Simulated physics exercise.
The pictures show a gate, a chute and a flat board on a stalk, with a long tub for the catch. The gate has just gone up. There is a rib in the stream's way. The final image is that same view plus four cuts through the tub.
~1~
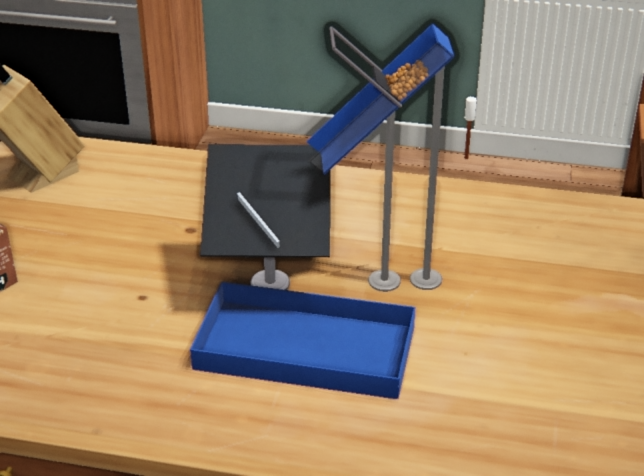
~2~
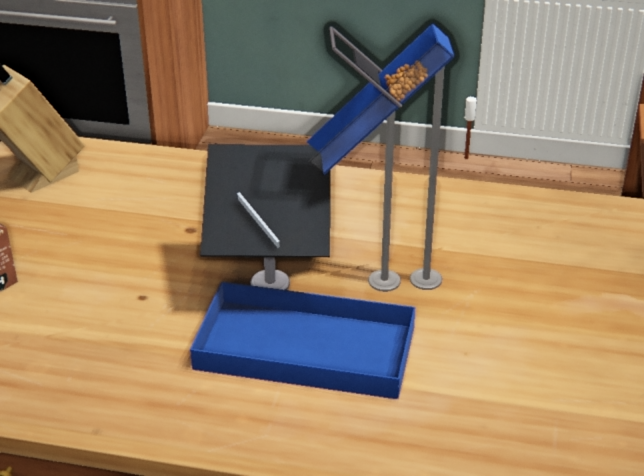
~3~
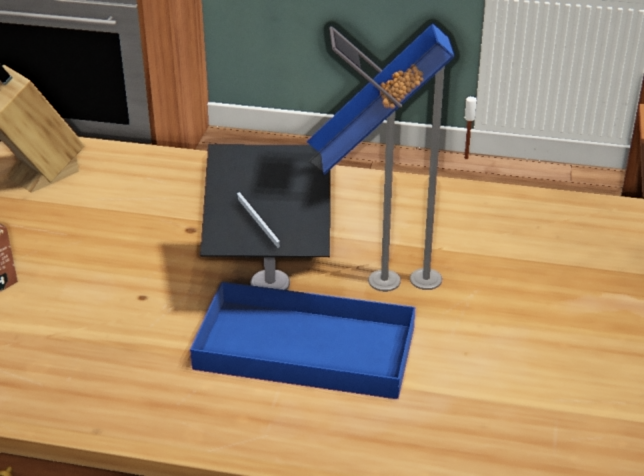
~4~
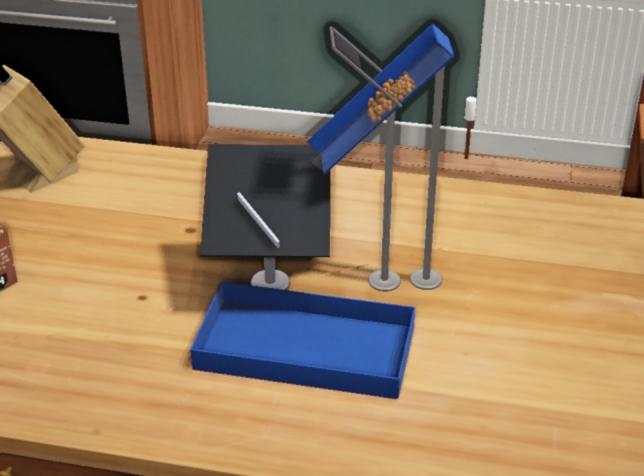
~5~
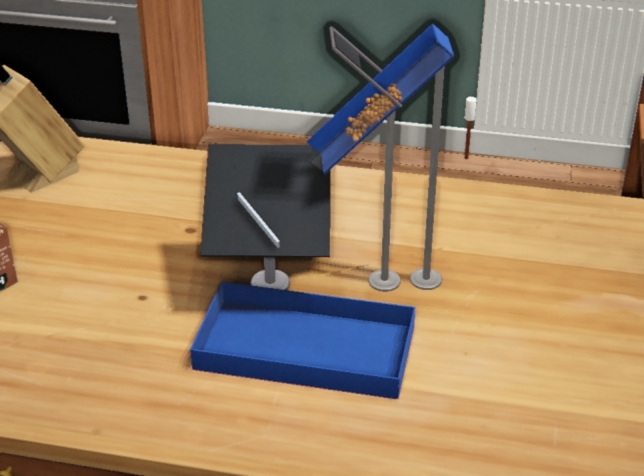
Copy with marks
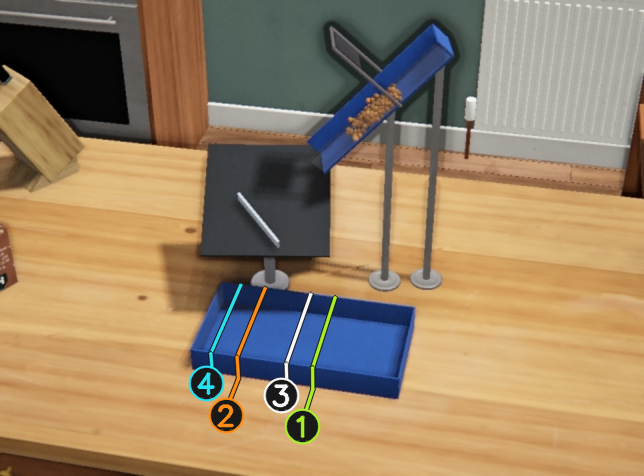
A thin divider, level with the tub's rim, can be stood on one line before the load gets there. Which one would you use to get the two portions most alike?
3 works best here.
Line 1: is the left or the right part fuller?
Left.
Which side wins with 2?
Right.
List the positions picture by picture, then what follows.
In the first picture, load behind the gate near (402, 79), roasted chickpeas; lip of the chute near (323, 164), sloping fairly steeply.
In the second picture, middle of the board near (267, 199), tilted gently; middle of its low edge near (265, 256); of its high edge near (270, 144).
In the third picture, front corners of the tub near (191, 349) and (399, 379), empty; front of the load near (387, 105).
In the fourth picture, middle of the load near (389, 93); its front near (371, 114), close to a third of the way to the lip; rib from (238, 193) to (278, 242).
In the fifth picture, middle of the load near (376, 111); its front near (349, 130), close to two thirds of the way to the lip.
On the marked copy, line 1 crosses the front rim at (312, 366); line 2 crosses the front rim at (237, 356); line 3 crosses the front rim at (286, 363); line 4 crosses the front rim at (211, 352).
For line 1, of what is caught, all but a few on the left of the divider, a small share on the right.
For line 2, of what is caught, none at all on the left of the divider, the whole lot on the right.
For line 3, of what is caught, close to two thirds on the left of the divider, close to a third on the right.
For line 4, of what is caught, none at all on the left of the divider, the whole lot on the right.
